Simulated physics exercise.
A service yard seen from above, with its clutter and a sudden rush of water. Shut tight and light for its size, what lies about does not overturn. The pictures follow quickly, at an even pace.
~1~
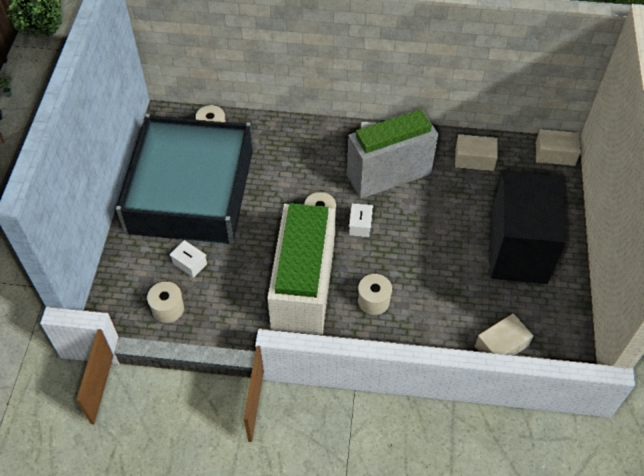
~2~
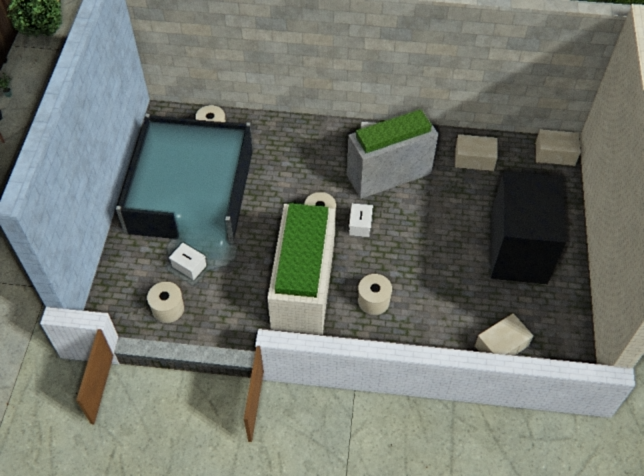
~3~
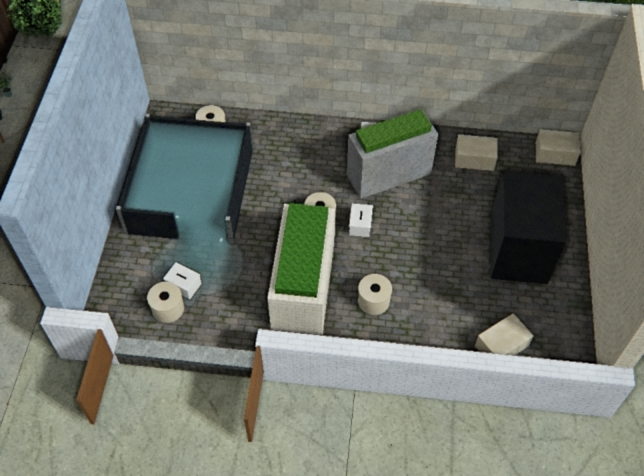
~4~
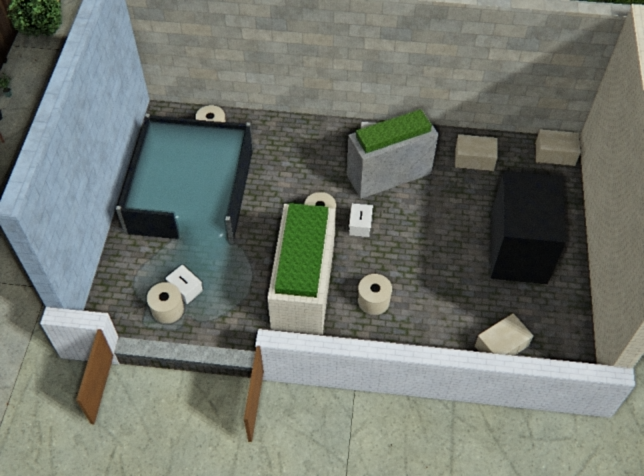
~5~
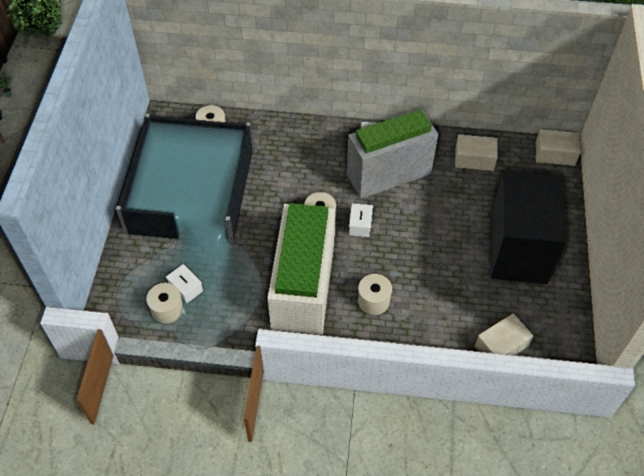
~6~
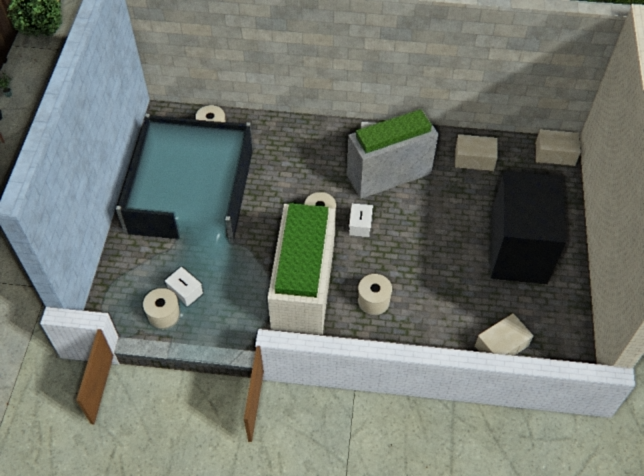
Water pouring from a dark-walled tank spreads across a paved yard, pushing a white box toward a round tub, which then shifts slightly.
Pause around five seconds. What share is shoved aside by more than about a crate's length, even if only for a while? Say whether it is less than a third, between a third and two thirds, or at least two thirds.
Fewer than a third of the things get pushed well away.
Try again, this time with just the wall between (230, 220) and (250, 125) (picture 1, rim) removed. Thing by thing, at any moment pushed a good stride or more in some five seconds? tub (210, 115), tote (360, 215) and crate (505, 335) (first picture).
Here is how they go, in order: Fails to go that far, dislodged that far, and dislodged that far.
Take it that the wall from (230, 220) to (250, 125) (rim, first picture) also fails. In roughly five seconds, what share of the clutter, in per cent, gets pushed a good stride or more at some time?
Near 50 in a hundred.
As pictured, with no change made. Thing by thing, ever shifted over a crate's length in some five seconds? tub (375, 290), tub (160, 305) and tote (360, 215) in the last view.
Short of that; goes that far; short of that.
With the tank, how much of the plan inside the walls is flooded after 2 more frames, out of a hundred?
Roughly 20 %.
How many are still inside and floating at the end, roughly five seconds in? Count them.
By my reckoning the number comes out at 0.
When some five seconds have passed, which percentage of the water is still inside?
Close to 52 per cent.
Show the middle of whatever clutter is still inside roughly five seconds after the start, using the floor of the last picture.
Average floor point: Approx. (395, 206).
A moment on, 1 of 10 are well off their spots; 1 afloat.
Next, 2 of 10 are well off their spots; 0 afloat.
Later, 2 of 10 are well off their spots; 0 afloat.
In the end, 2 of 10 are well off their spots, and 2 have been at some point; 0 afloat.
